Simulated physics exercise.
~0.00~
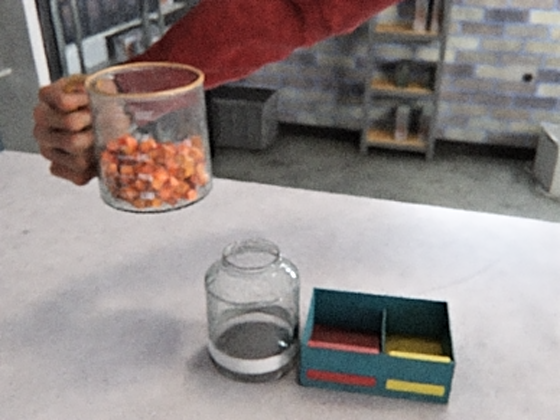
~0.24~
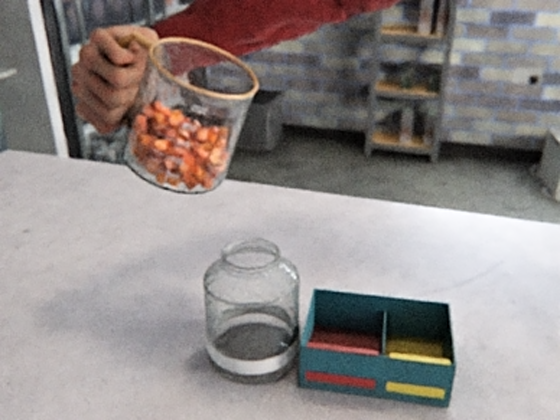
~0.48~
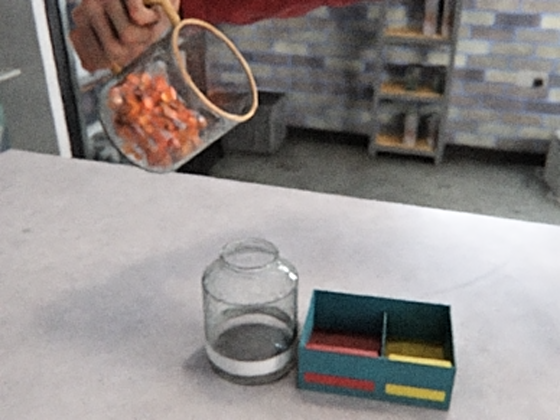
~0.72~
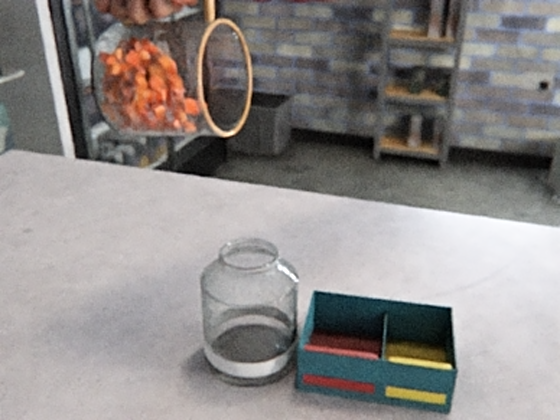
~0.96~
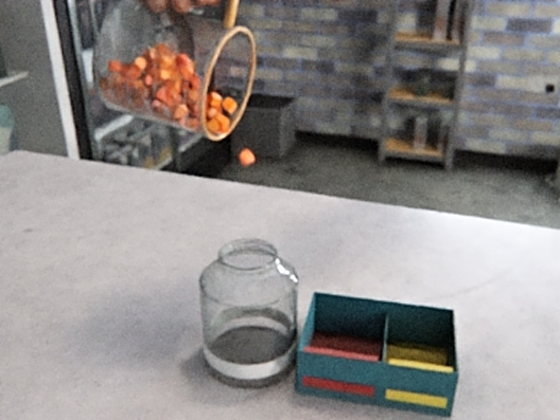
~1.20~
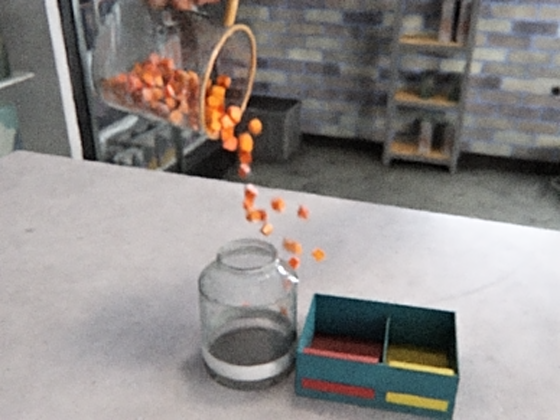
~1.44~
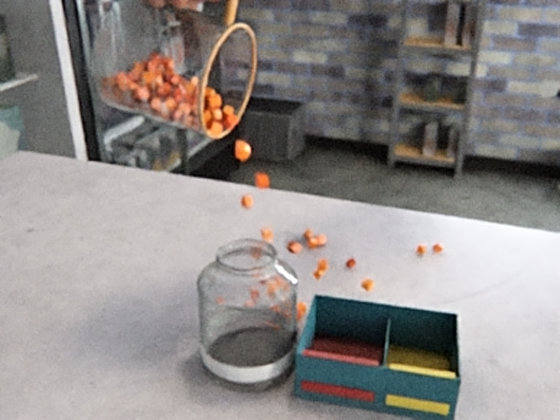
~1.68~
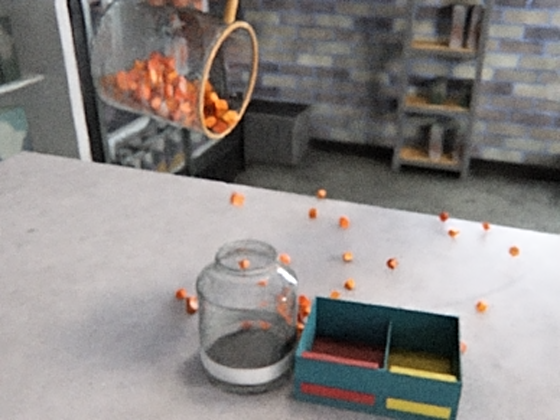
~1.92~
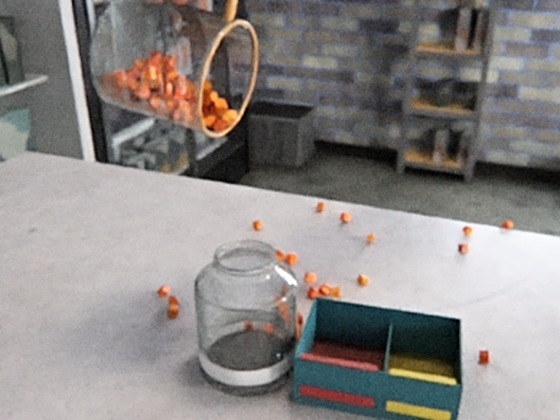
The clip shows a hand raising and tipping a glass jug of orange carrot cubes above a clear jar and a divided tin; some cubes tumble out, bounce and scatter across the table around them, while most stay in the tilted jug.
